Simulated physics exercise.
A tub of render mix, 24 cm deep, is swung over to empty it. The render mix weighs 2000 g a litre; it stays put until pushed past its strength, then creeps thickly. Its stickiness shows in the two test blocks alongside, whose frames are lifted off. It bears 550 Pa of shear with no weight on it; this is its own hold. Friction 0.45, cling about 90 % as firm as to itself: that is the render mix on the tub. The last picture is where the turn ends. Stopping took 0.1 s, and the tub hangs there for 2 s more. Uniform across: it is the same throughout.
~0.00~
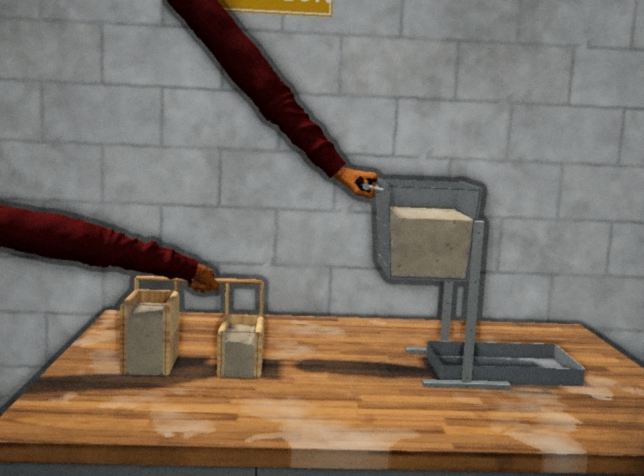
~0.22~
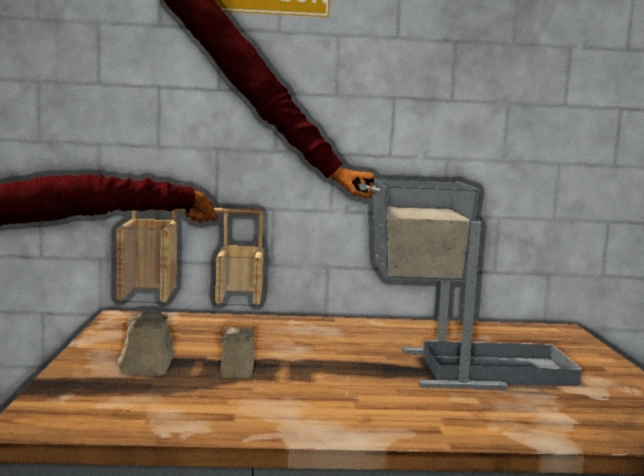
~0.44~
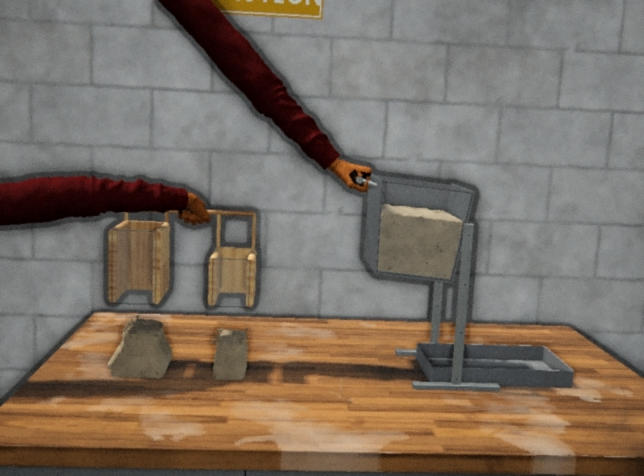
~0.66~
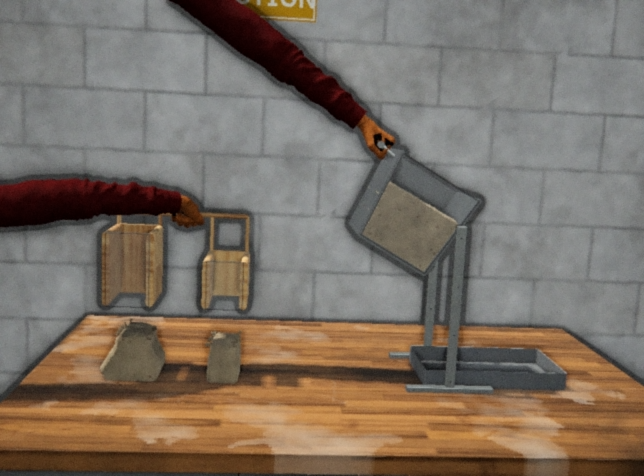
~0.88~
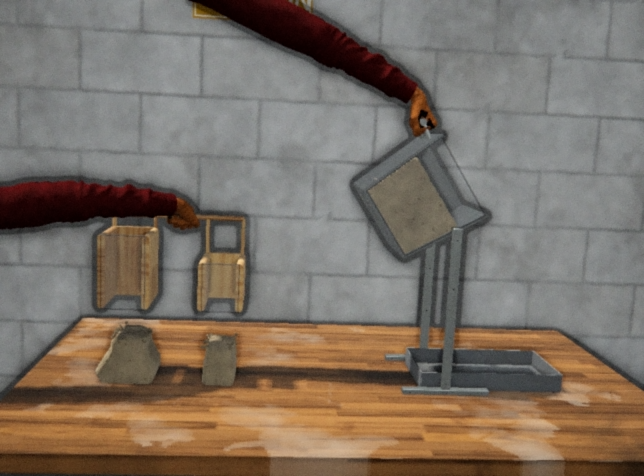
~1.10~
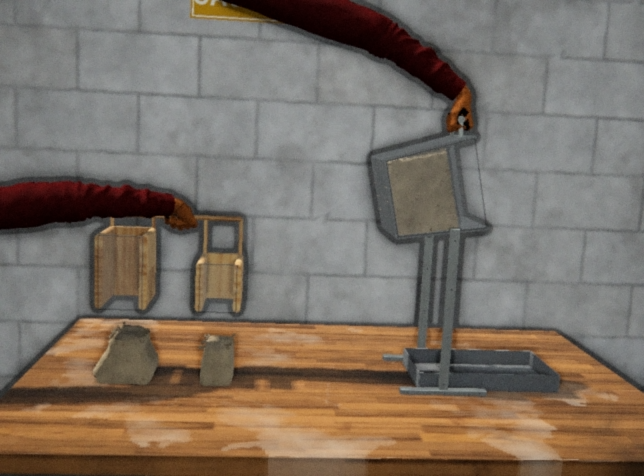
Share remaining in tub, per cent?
Approx. 100 %.
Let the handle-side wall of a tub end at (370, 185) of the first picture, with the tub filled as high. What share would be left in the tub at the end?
Near 80 per cent.
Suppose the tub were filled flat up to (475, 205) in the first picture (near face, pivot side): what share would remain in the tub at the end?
That gives some 80 %.
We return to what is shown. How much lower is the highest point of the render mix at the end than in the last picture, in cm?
About 4 cm.
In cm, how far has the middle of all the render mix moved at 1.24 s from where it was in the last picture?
Roughly 2 cm.
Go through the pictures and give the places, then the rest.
Handle-side rim at (390, 186), tilt 0 degrees; top of the render mix at (463, 219); blocks stand 17 cm, 11 cm (left to right), in the first frame.
Handle-side rim at (387, 186), tilt 0 degrees; top of the render mix at (460, 219); blocks stand 14 cm, 11 cm (left to right), in the second frame.
Handle-side rim at (384, 181), tilt 5 degrees; top of the render mix at (387, 213); blocks stand 13 cm, 10 cm (left to right), in the third frame.
Handle-side rim at (405, 153), tilt 29 degrees; top of the render mix at (390, 184); blocks stand 13 cm, 10 cm (left to right), in the fourth frame.
Handle-side rim at (443, 138), tilt 56 degrees; top of the render mix at (416, 159); blocks stand 13 cm, 10 cm (left to right), in the fifth frame.
Handle-side rim at (475, 139), tilt 77 degrees; top of the render mix at (446, 152); blocks stand 13 cm, 10 cm (left to right), in the sixth frame.
After 1.24 s, the tub is at 77 degrees and holds 100 %.
After 1.41 s, the tub is at 77 degrees and holds 100 %.
After 1.58 s, the tub is at 77 degrees and holds 100 %.
After 1.75 s, the tub is at 77 degrees and holds 100 %.
After 3.10 s, at the end, the tub is at 77 degrees and holds 100 %.
